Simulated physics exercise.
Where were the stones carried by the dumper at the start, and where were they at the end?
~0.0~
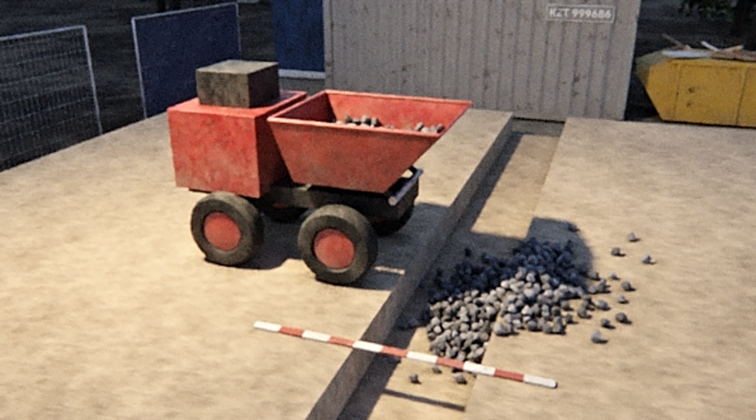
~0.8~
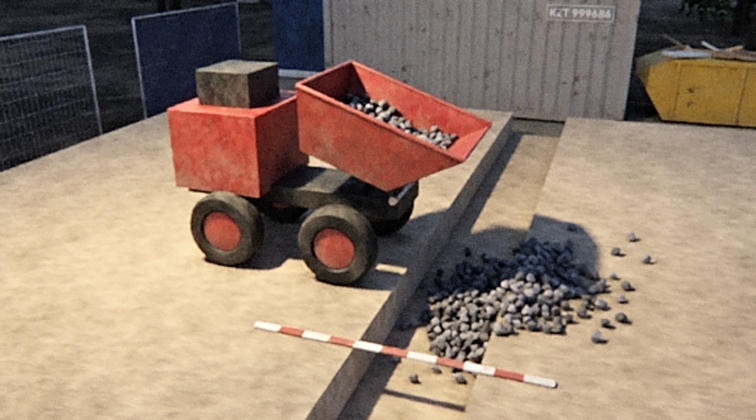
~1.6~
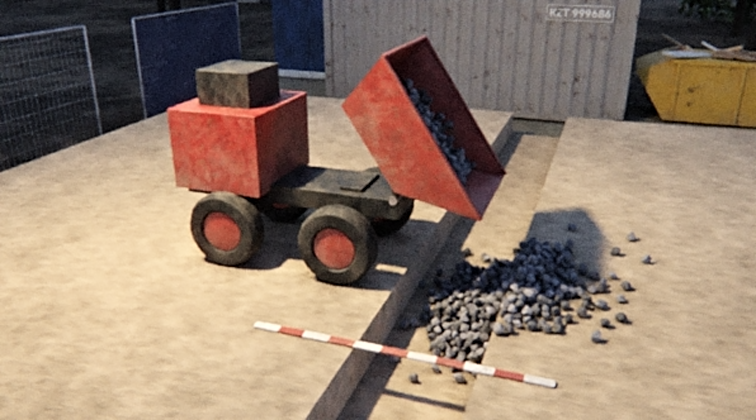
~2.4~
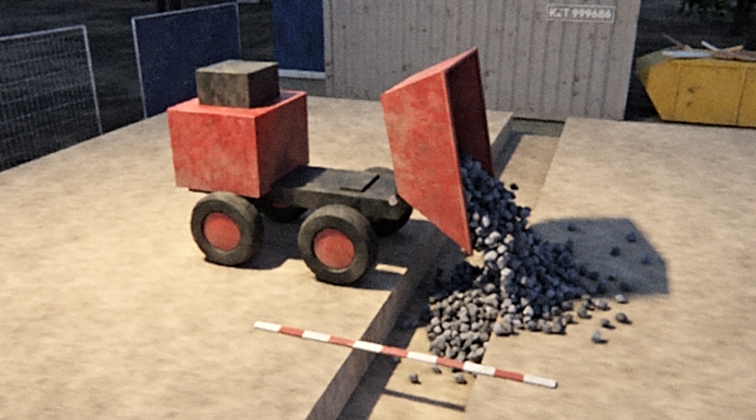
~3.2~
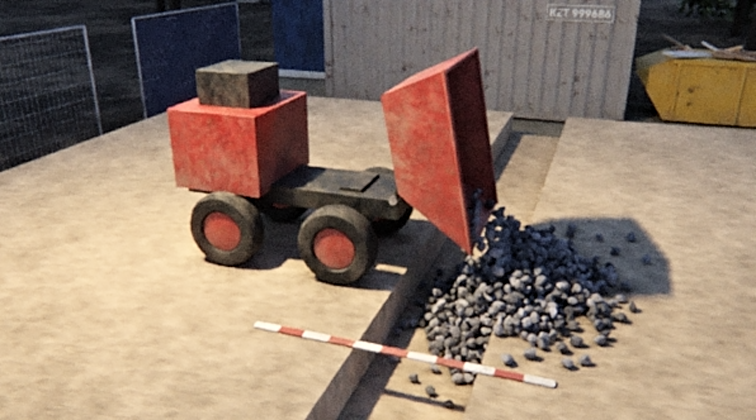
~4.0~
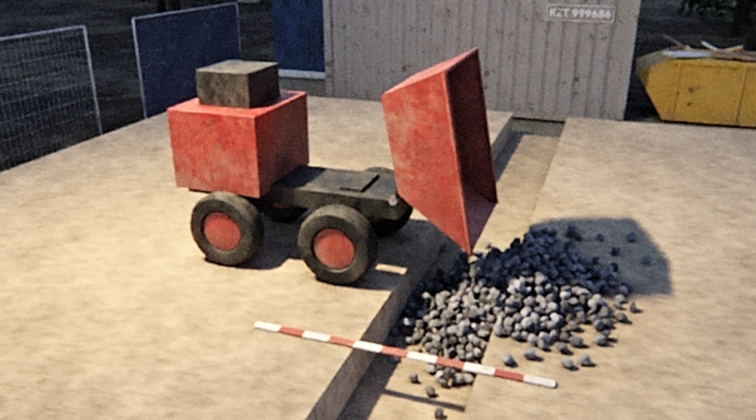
At the start they lay inside the red skip, and by the end they had moved down and to the right, onto the heap in and beyond the trench.
